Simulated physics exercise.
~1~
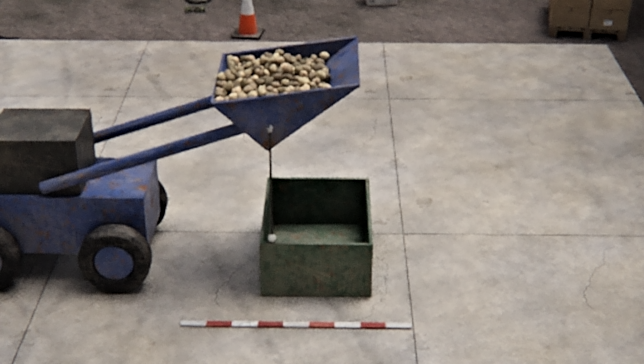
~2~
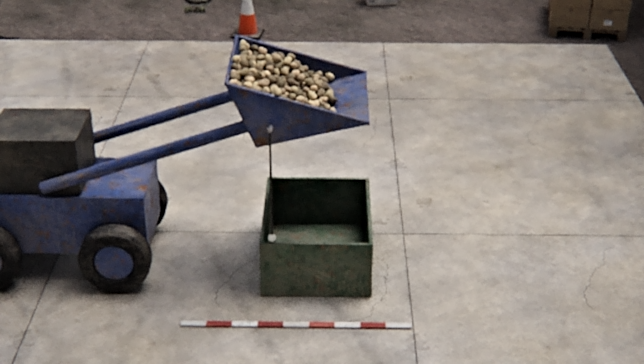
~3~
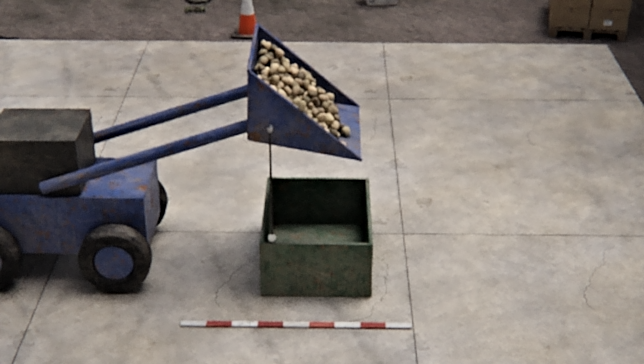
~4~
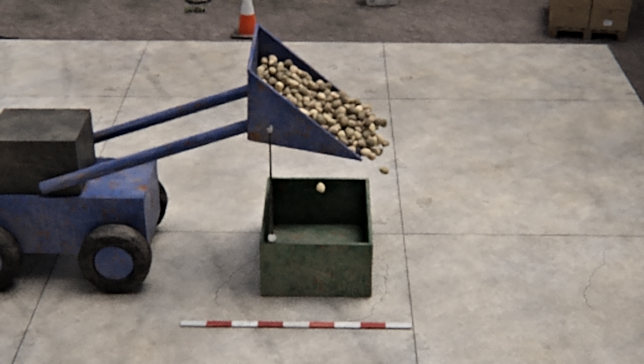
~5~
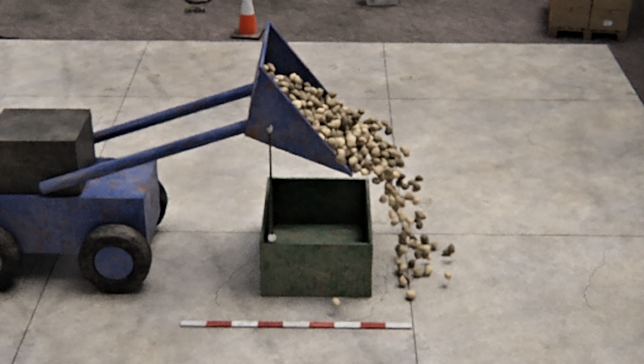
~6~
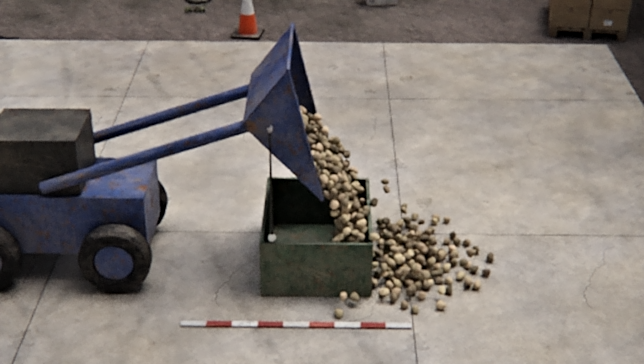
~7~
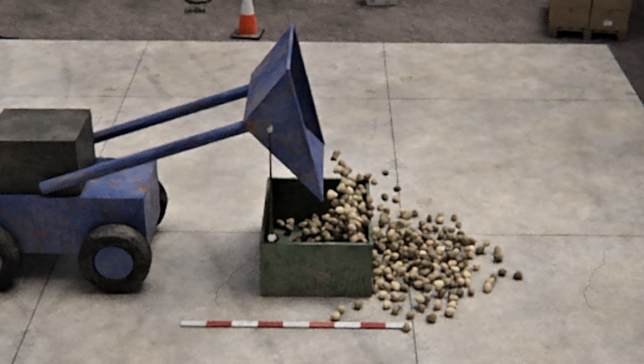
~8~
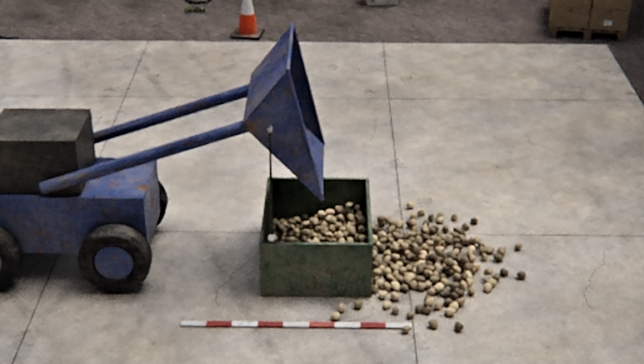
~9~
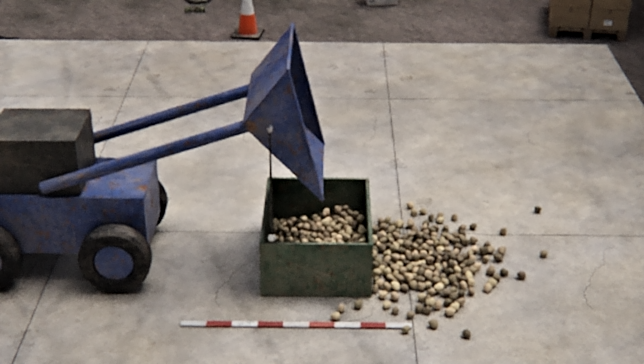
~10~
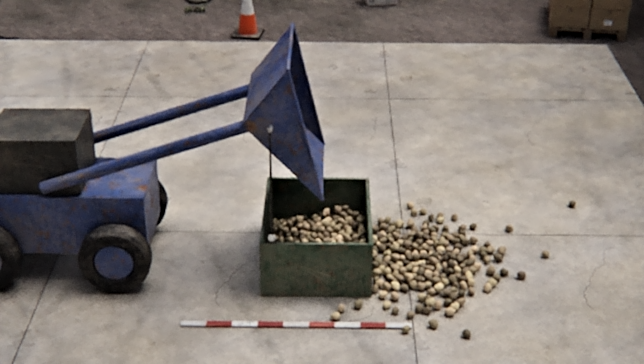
A blue loader's raised bucket, heaped with smooth, pale and brown stones, tips forward above an open green bin on a concrete floor. It pauses at a slight downward slope with the stones still inside, then tilts further. The stones slide over the lip, and the first of them mostly overshoot the bin, landing on the floor to its right. As the bucket steepens, the rest pour into the bin. The emptied bucket stays tipped while a few strays roll right, leaving stones in the bin and a scattered pile beside it.
